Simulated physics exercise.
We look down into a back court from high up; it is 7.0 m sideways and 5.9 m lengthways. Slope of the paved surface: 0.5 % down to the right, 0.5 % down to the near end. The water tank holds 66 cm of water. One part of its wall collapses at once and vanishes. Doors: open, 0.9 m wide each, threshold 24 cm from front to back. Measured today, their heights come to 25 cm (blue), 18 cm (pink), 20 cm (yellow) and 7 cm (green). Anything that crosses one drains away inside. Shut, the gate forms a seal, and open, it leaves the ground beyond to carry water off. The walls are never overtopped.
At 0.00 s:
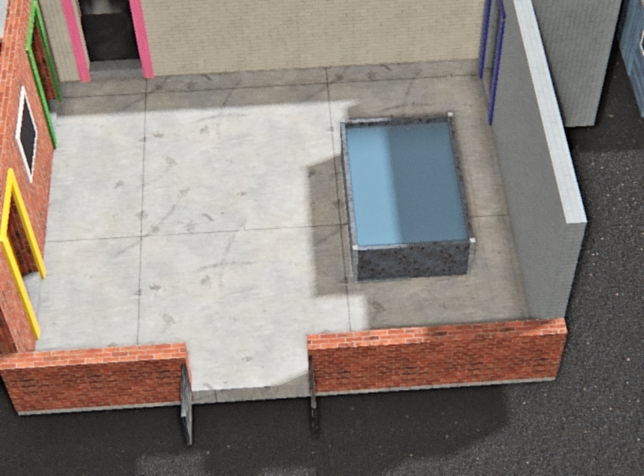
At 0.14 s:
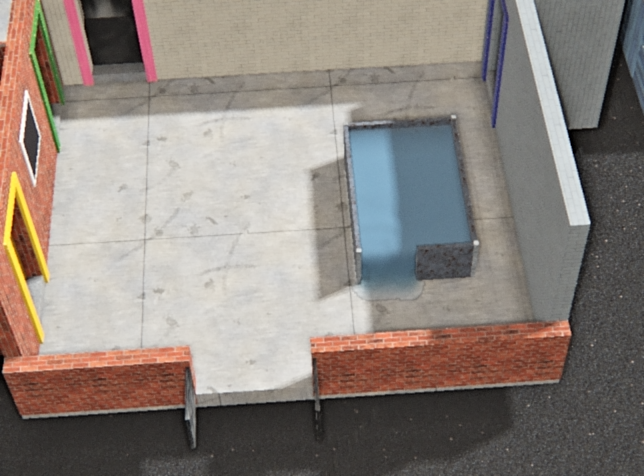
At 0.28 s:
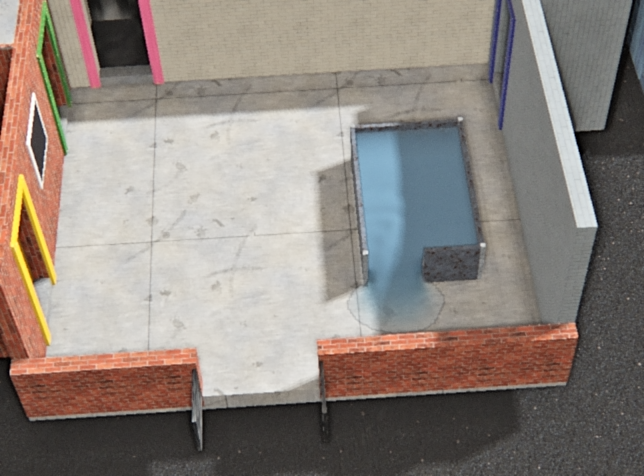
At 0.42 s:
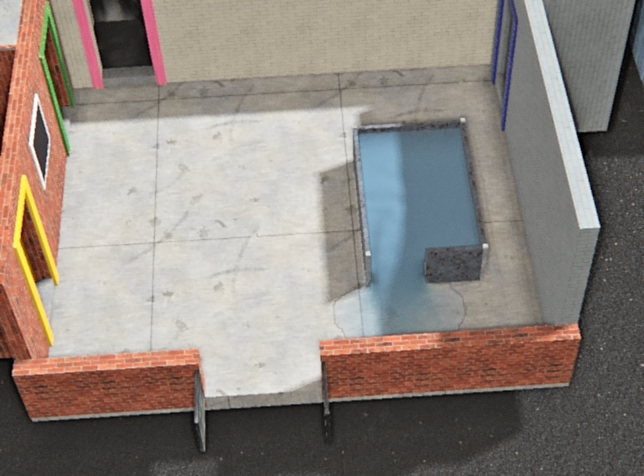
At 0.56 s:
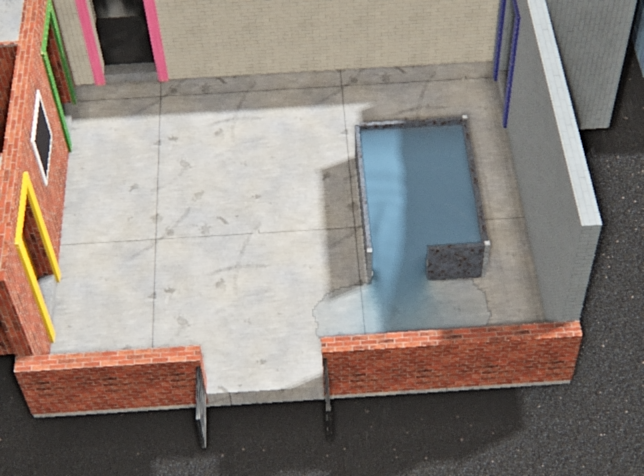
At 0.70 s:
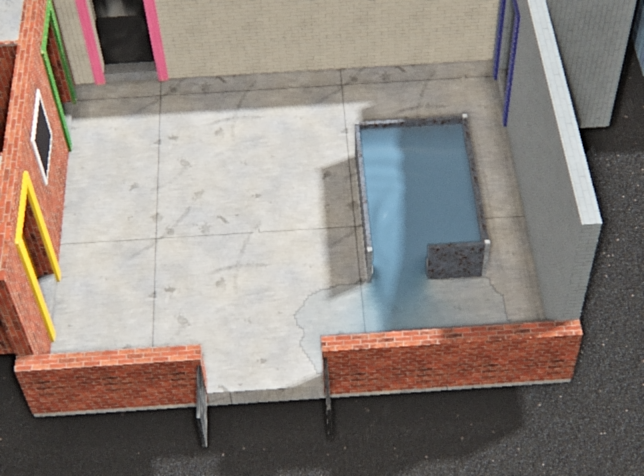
Water lies still in a dark-walled tank on the right of a paved court until the left part of the tank's near wall vanishes. It pours out through the gap onto the paving, fans out to the low brick wall in front, and then creeps left along it as a thin, spreading sheet.
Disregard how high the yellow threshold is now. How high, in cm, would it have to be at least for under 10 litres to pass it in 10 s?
At least about 9 cm.
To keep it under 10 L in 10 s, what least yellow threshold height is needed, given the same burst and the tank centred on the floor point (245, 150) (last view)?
Minimum: Approx. 13.0 cm.
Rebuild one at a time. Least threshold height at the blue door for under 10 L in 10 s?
The blue door needs around 6.0 cm.
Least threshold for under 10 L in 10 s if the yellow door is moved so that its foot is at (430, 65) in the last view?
9.5 cm.
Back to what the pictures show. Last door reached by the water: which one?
The pink one.
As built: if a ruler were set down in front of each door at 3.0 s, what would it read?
Blue door 0 cm, pink door 0 cm, yellow door 5 cm, green door 0 cm.
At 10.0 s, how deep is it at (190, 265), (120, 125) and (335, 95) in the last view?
Some 4, 6 and 3 cm.
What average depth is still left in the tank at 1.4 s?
The mean depth is about 50 cm.
After 1.4 s water covers 10 % of the floor, deepest (42 cm) near (399, 354); it has not reached the yellow door.
After 3.0 s water covers 35 % of the floor, deepest (32 cm) near (543, 356); 5 cm at the yellow door, 0 litres in over its 20 cm threshold.
After 10.0 s water covers 90 % of the floor, deepest (12 cm) near (530, 357); 5 cm at the yellow door, 0 litres in over its 20 cm threshold.
At the yellow door as built, the water arrived by 3.0 s and peaked near 13 cm at 3.6 s.
With a threshold of 7.5 cm, 24 litres would have come in within the 10 s; with 10.5 cm, 4 litres. So under 10 litres takes about 9 cm.
